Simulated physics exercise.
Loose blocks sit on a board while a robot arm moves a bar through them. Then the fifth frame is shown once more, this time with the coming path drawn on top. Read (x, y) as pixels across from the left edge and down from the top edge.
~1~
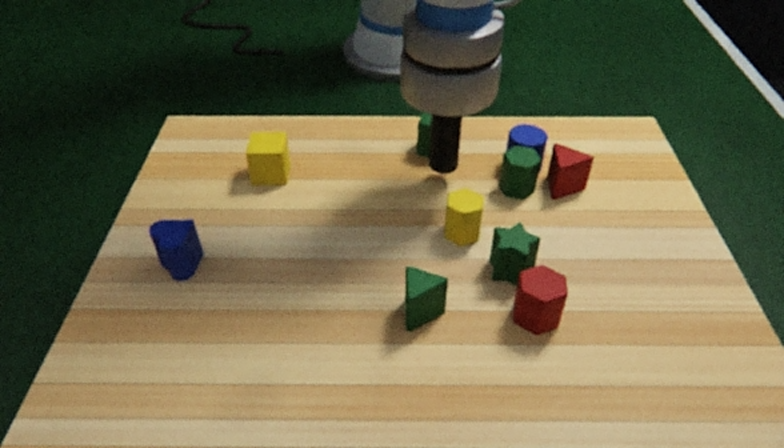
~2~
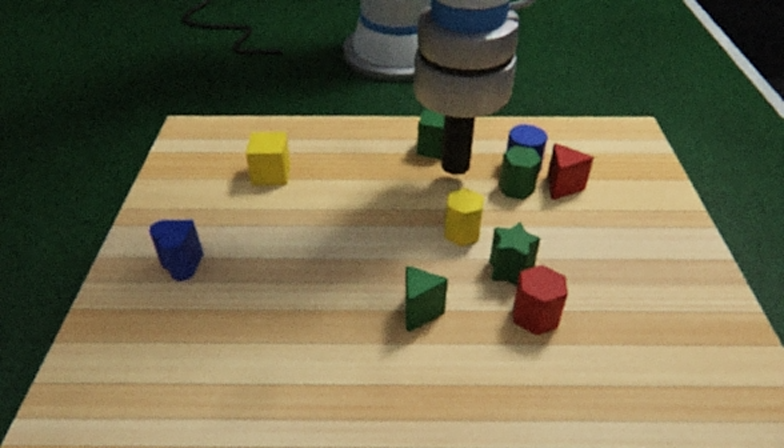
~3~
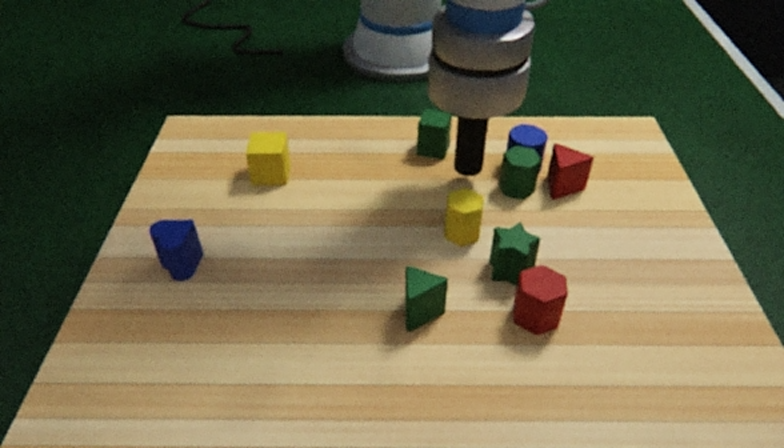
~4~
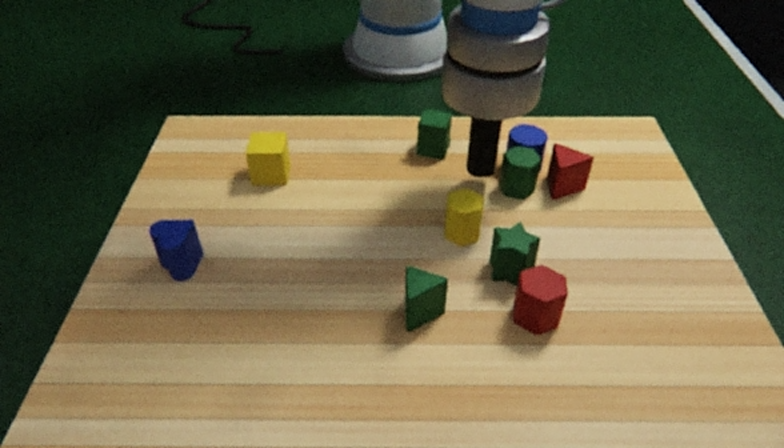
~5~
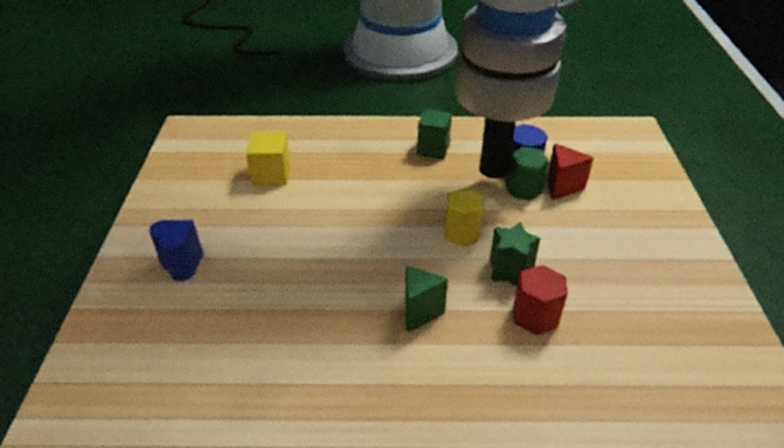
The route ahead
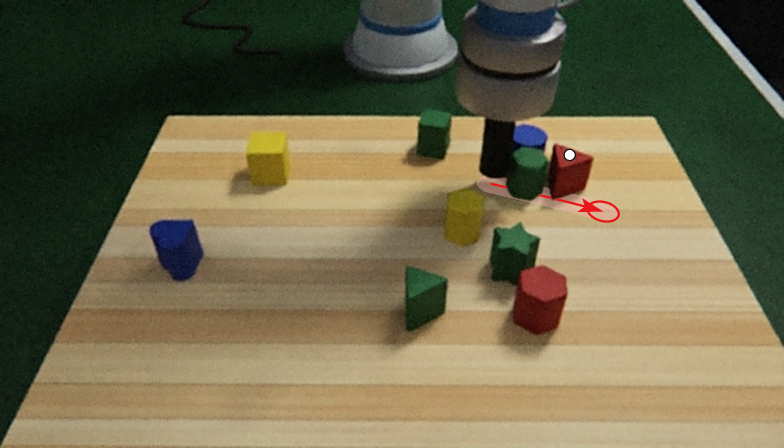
To begin with, a robot arm holds a dark bar upright over a wooden board scattered with yellow, blue, green and red blocks. The bar slides slowly to the right between the blocks, which stay still. It then reaches the green hexagonal block and nudges it slightly right.
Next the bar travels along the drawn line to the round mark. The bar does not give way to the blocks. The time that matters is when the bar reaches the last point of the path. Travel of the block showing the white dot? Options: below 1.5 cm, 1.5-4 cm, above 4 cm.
That block covers upwards of 4 cm.
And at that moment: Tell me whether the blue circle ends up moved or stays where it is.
It sits in its place.
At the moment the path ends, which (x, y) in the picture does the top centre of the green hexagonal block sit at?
Final place: (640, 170).
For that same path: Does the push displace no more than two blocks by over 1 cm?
Final answer: Yes.
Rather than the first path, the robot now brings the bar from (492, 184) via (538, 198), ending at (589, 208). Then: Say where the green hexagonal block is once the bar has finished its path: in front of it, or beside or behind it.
I believe the green hexagonal block keeps its place ahead of the bar.
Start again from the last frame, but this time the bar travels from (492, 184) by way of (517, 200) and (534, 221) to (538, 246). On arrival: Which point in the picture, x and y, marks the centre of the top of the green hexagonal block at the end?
It should be at (565, 171) by then.
Drawn move, in a line from (492, 184) to (603, 211); the dot is on the red triangular block.
On the path given first. One third of the way, bar (531, 179); green hexagonal block (570, 163); red triangular block (595, 156), turned 25° anticlockwise.
Two thirds of the way, bar (569, 188); green hexagonal block (608, 167), turned 35° anticlockwise; red triangular block (622, 153), turned 50° anticlockwise.
At the end, bar (607, 198); blue circle still; green hexagonal block (640, 170), turned 75° anticlockwise; red triangular block (632, 151), turned 85° anticlockwise.
